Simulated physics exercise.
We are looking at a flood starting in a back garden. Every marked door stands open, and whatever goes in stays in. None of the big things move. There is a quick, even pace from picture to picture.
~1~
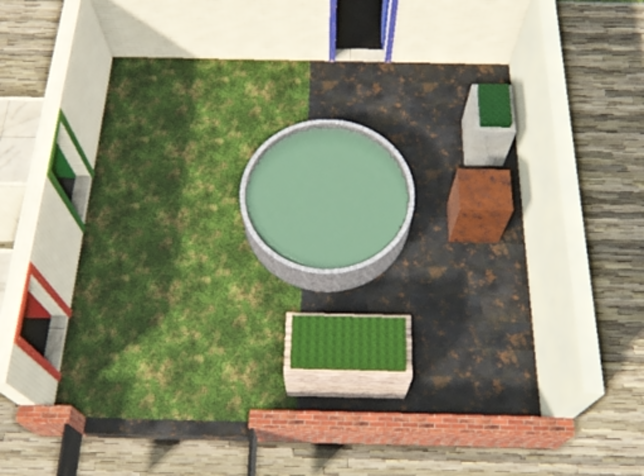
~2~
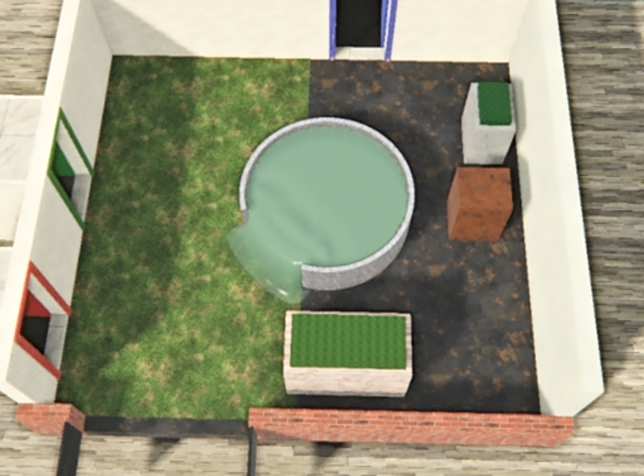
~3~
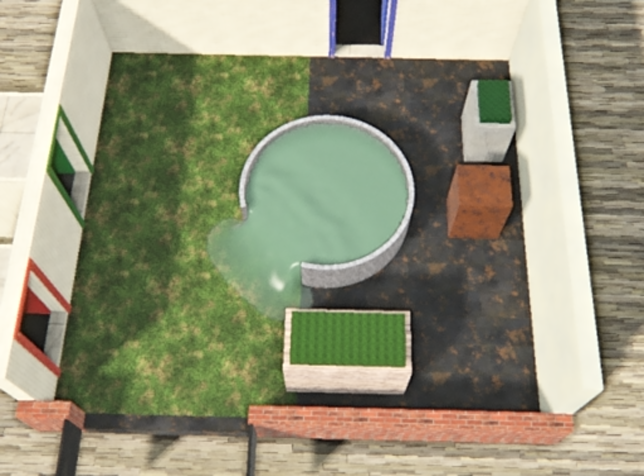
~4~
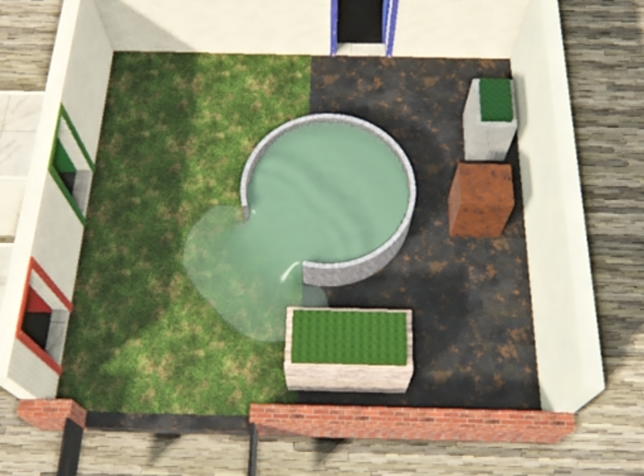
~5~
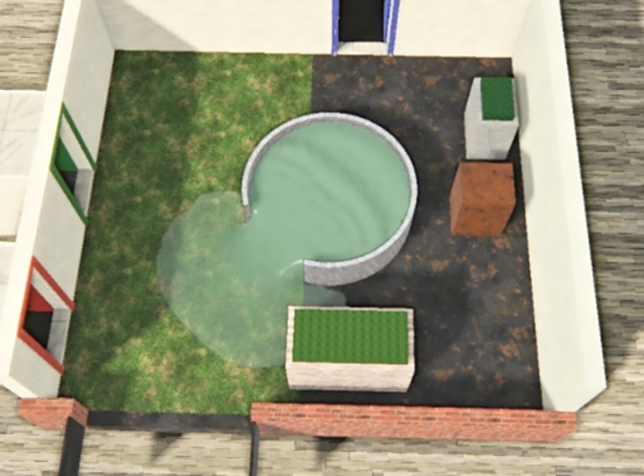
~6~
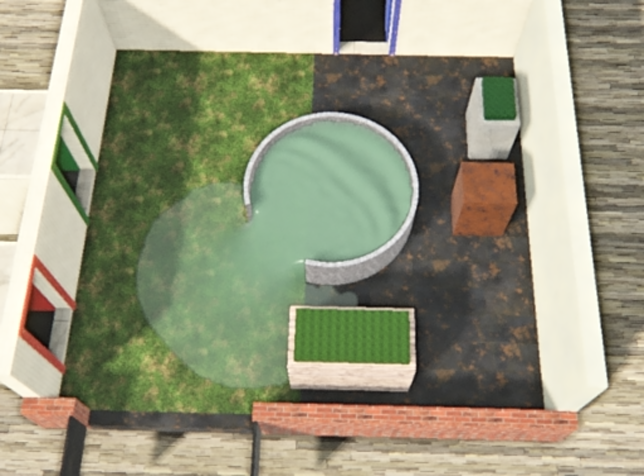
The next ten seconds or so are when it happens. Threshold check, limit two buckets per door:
At the end, blue door: Two pails at most. Green door: Two pails at most. Red door: Over two pails.
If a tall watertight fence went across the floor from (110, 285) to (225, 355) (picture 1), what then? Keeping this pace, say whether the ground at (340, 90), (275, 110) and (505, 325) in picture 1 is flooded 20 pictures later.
In turn: Dry, free of water, not flooded.
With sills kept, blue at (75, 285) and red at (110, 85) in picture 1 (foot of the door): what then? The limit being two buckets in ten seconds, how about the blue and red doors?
Checking each in order, the blue door spills past the mark, and the red door never reaches the limit.
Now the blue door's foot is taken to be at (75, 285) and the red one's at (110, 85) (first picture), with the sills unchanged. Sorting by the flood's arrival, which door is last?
It's the red door.
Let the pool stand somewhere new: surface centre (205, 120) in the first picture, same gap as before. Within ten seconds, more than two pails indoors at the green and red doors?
Green: Above; red: Above.
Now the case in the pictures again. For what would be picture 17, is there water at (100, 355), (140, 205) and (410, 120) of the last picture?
First spot inundated, second inundated, third not wet.
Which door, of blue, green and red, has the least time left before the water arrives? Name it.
My pick is the red-painted one.
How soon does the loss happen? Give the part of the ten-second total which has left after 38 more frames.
By then, close to 75 % of it.
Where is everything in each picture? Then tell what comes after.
In the first picture, the pool at (327, 195) is whole and still.
In the second picture, water pours out at (268, 257) and has run to (241, 228).
In the third picture, water pours out at (267, 256) and has run to (219, 228).
In the fourth picture, the front is at (194, 233), out from the gap at (269, 255).
In the fifth picture, the front is at (161, 272), out from the gap at (270, 254).
In the sixth picture, water pours out at (272, 253) and has run to (150, 314).
A moment on, water covers 25 % of the floor; the blue door not reached, the green door not reached, the red door not reached.
Next, water covers 35 % of the floor; the blue door not reached, the green door not reached, the red door under two buckets in.
Then, water covers 40 % of the floor; the blue door not reached, the green door wet at the sill, nothing in, the red door over two buckets in.
Later, water covers 55 % of the floor; the blue door not reached, the green door wet at the sill, nothing in, the red door far over two buckets in.
In the end, water covers 80 % of the floor; the blue door not reached, the green door wet at the sill, nothing in, the red door far over two buckets in.
